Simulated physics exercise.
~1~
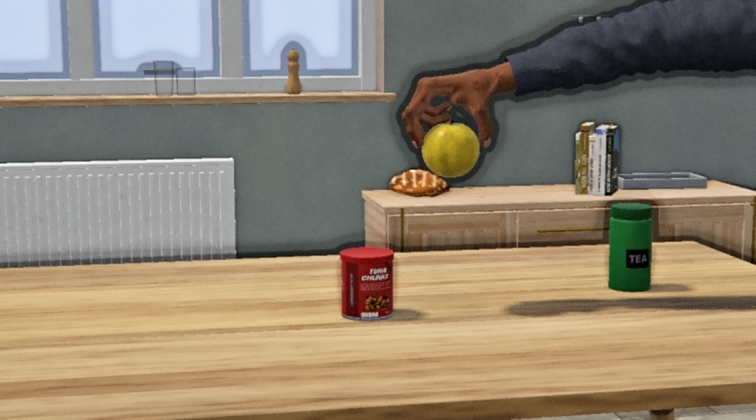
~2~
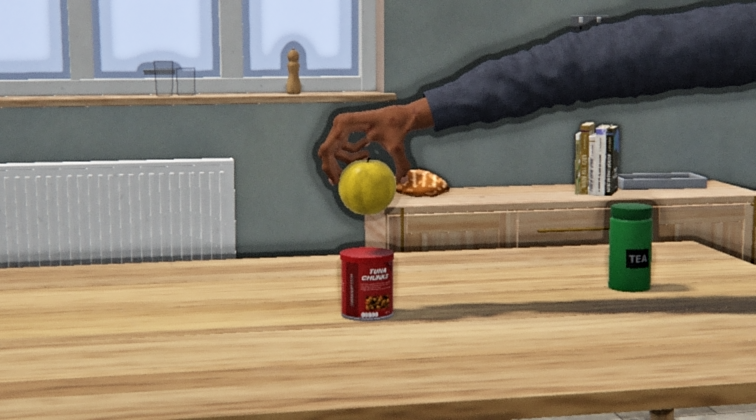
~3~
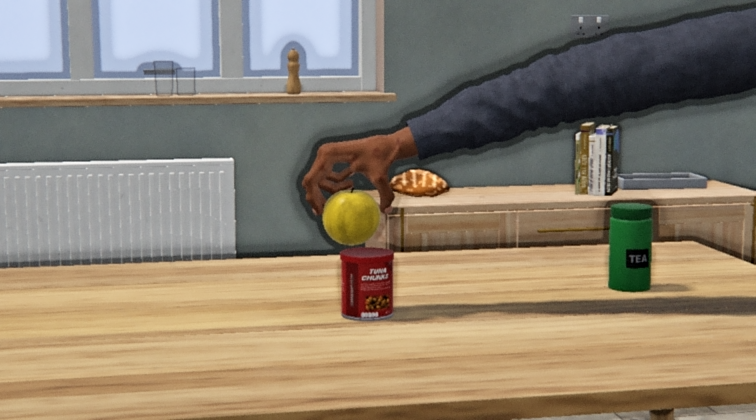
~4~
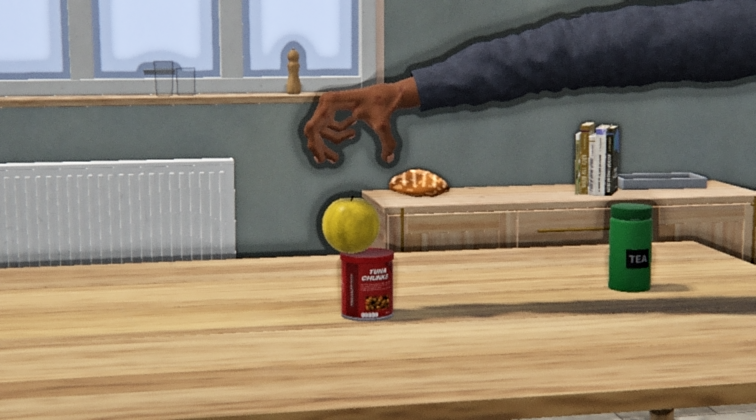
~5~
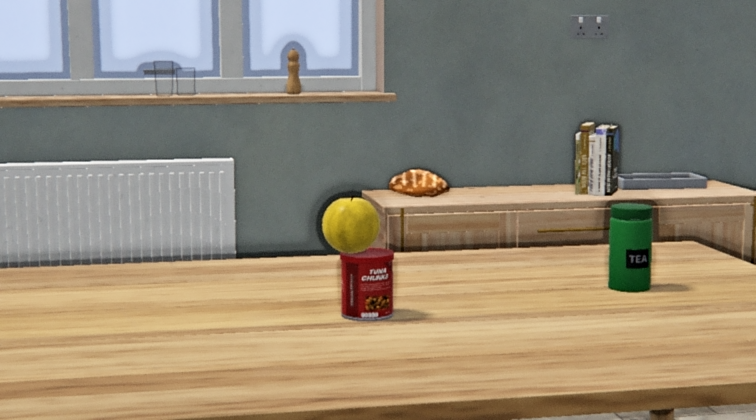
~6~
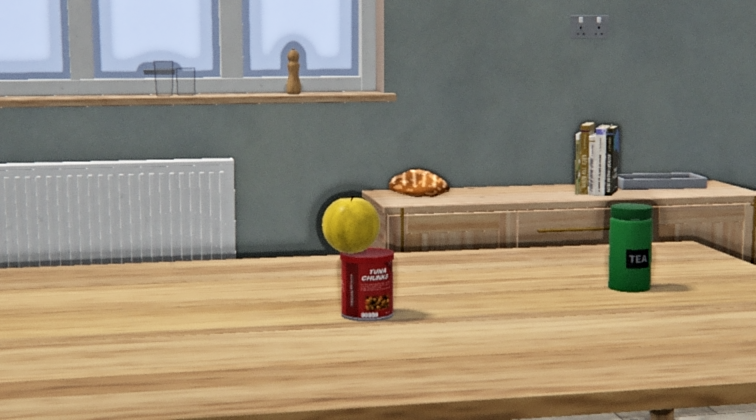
At the start, a hand reaching in from the right holds a yellow apple above a wooden table, where a red tin stands near the middle and a green tea jar stands to the right. The hand carries the apple left until it hovers over the tin, then lowers it a little further left onto the lid. The fingers let go and the hand draws back upward, leaving the apple perched slightly left of centre. The arm then leaves the view. The apple stays balanced on the tin, and the jar stands undisturbed.
